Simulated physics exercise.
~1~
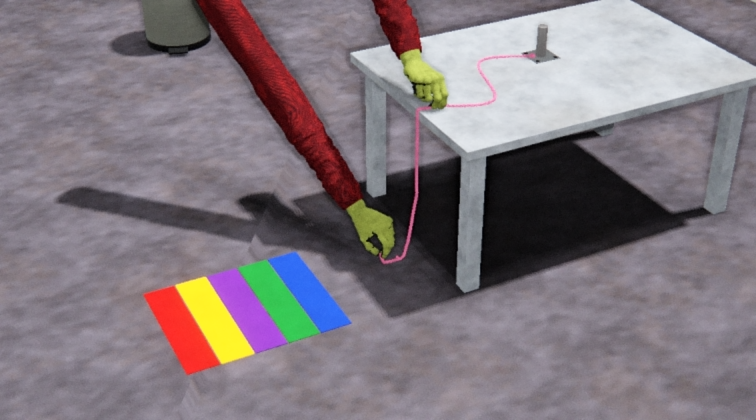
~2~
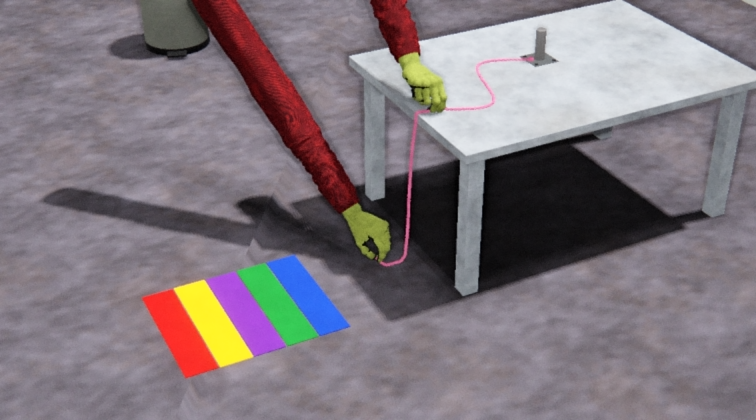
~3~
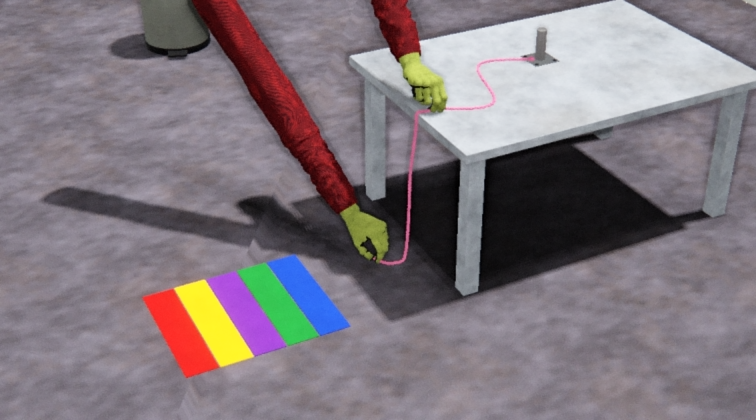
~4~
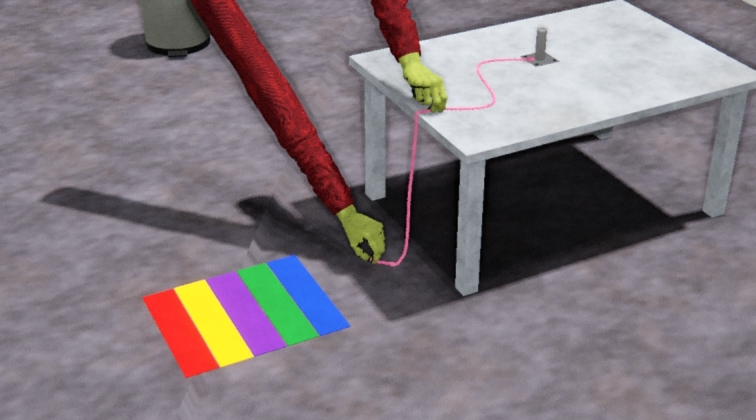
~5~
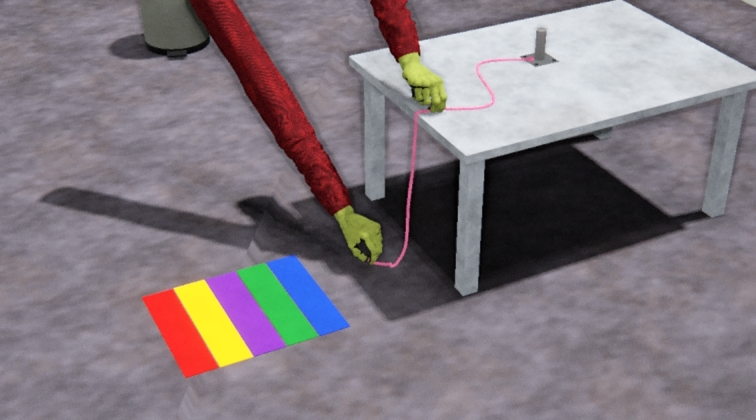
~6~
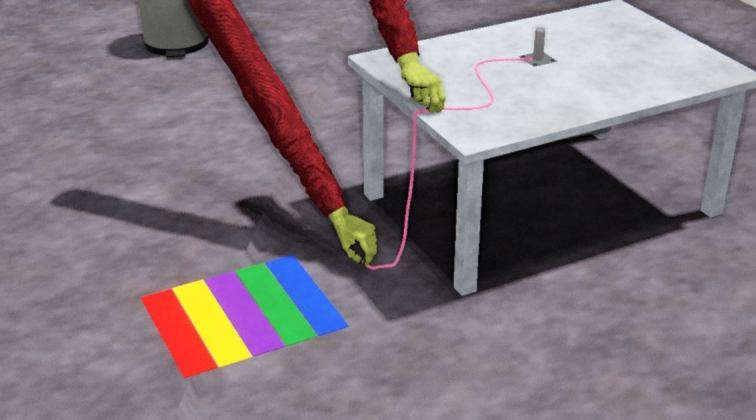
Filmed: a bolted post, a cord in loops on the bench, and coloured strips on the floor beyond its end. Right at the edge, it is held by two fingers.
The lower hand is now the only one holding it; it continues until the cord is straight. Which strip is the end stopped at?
Stopped at yellow.
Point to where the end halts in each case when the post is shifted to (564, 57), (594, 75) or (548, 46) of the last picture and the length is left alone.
Respectively (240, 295), (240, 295) and (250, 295).
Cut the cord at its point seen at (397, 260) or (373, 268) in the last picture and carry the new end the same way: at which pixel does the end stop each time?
First (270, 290), then (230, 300).
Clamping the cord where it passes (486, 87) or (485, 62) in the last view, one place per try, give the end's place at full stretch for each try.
First try near (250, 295), second near (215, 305).
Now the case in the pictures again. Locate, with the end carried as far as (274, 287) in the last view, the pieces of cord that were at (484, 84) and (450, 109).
Approx. (454, 88); approx. (400, 132).
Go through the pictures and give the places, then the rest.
In the first frame, end (381, 254); blue (326, 314); green (295, 324); purple (262, 334); yellow (229, 344); red (195, 354).
In the second frame, end (377, 258); cord through (502, 60) (483, 81) (477, 108) (416, 122) (410, 184) (406, 245).
In the third frame, end (374, 259).
In the fourth frame, end (371, 260); cord through (502, 60) (484, 81) (477, 108) (417, 122) (411, 184) (406, 245).
In the fifth frame, end (369, 260).
In the sixth frame, end (363, 262); cord through (501, 60) (482, 81) (476, 108) (415, 122) (411, 183) (403, 245).
A little later, end near (274, 287); over green.
Next, end near (232, 299); over purple.
When it is tight, end near (207, 307); over yellow. The end stops over the yellow strip.
